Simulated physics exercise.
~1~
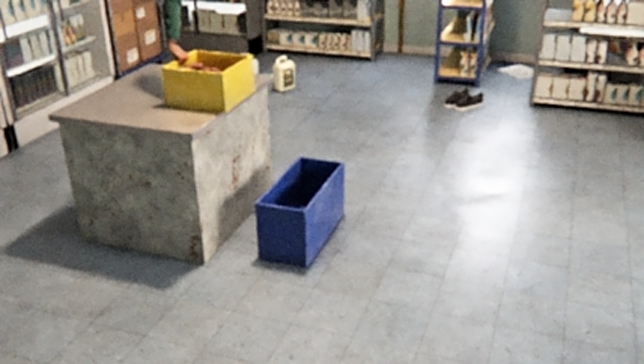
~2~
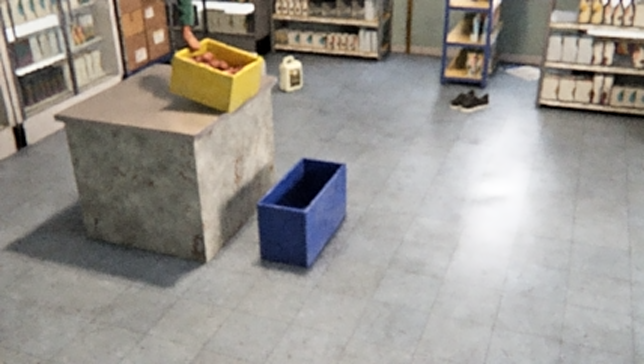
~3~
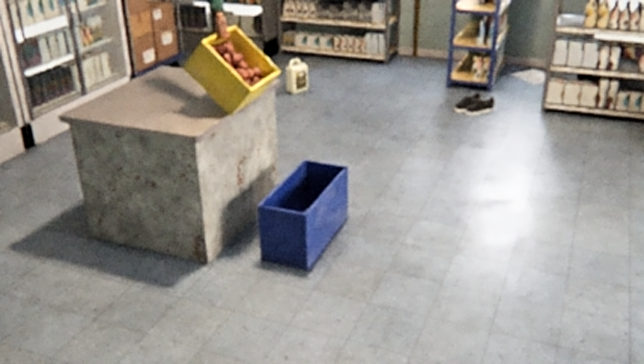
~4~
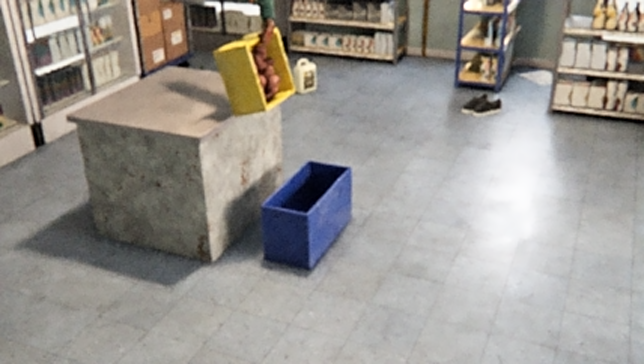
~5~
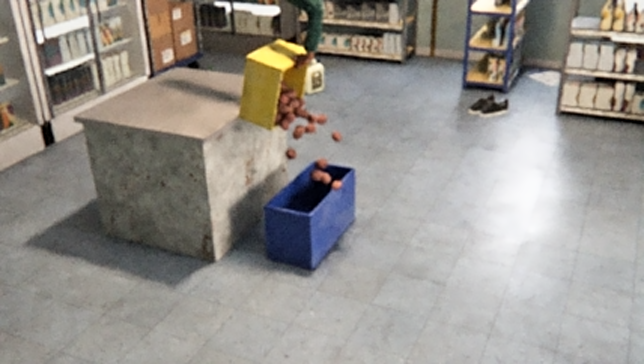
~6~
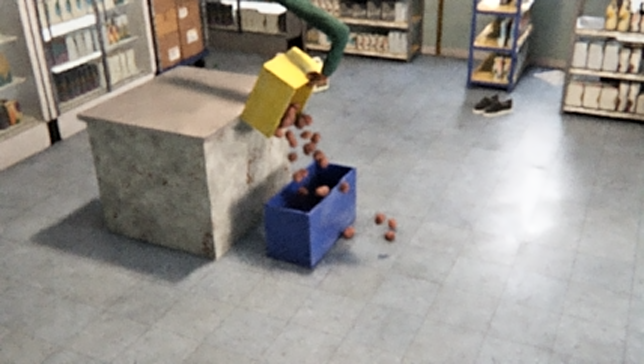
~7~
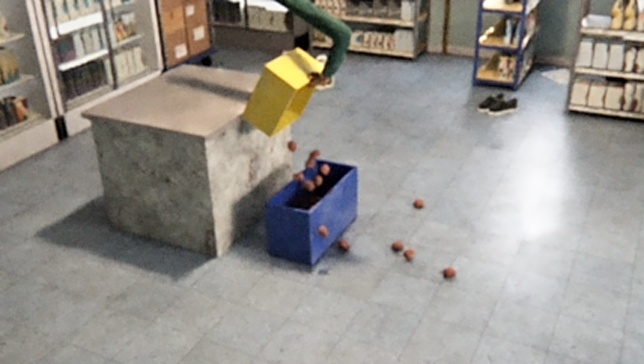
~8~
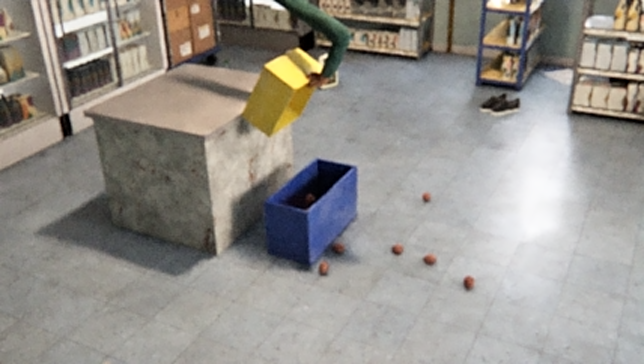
Yellow crate gripped by a green arm tipping off a bench, pouring red potatoes into a blue trough, a few scattering across the floor.
